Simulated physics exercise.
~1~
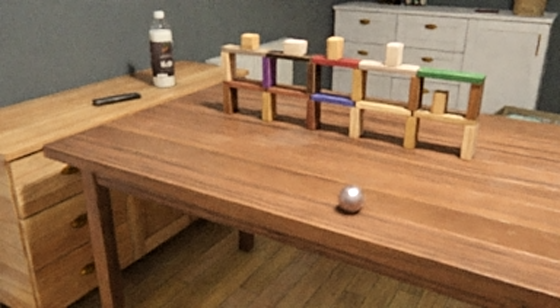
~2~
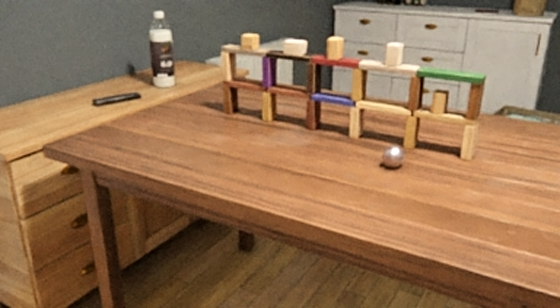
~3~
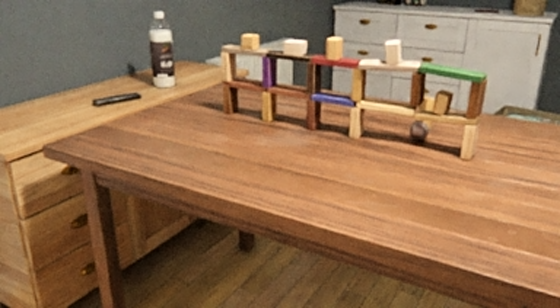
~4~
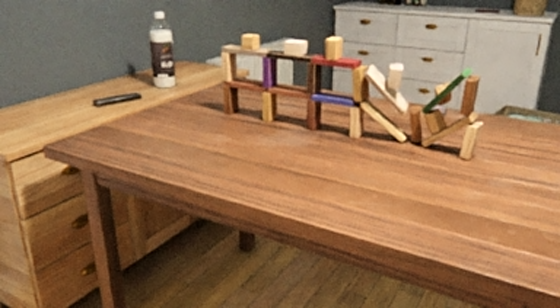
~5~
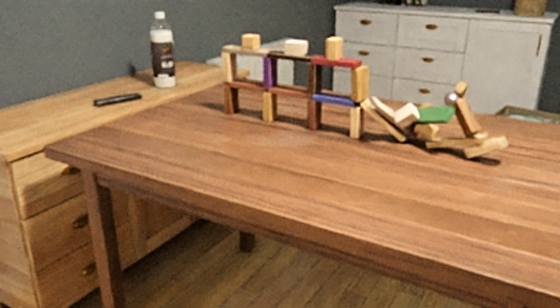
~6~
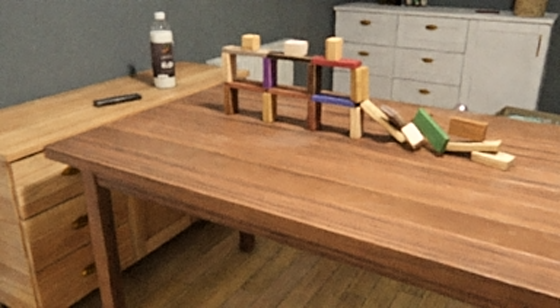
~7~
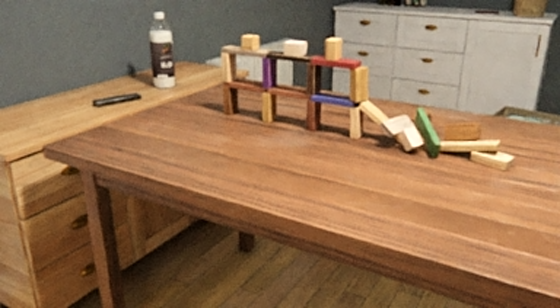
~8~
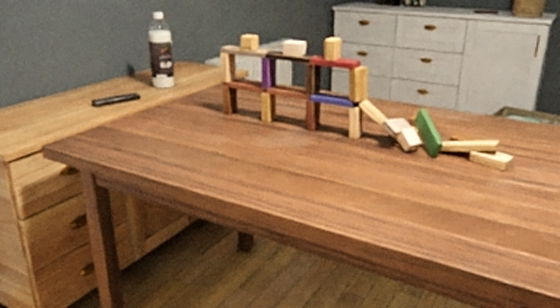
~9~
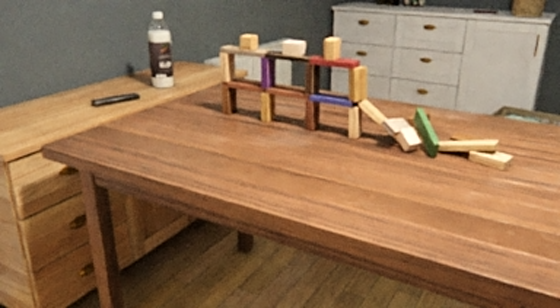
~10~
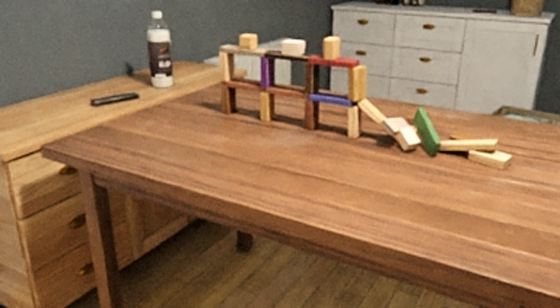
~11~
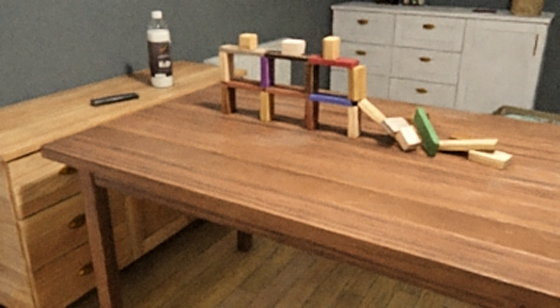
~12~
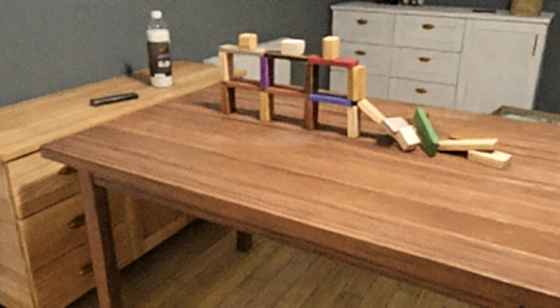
On a wooden table, a steel ball rolls away from the viewer into the right end of a two-level structure of blocks and planks, and that end collapses, the green plank landing on its side among fallen pieces while the left part, including the blue plank, stays standing.
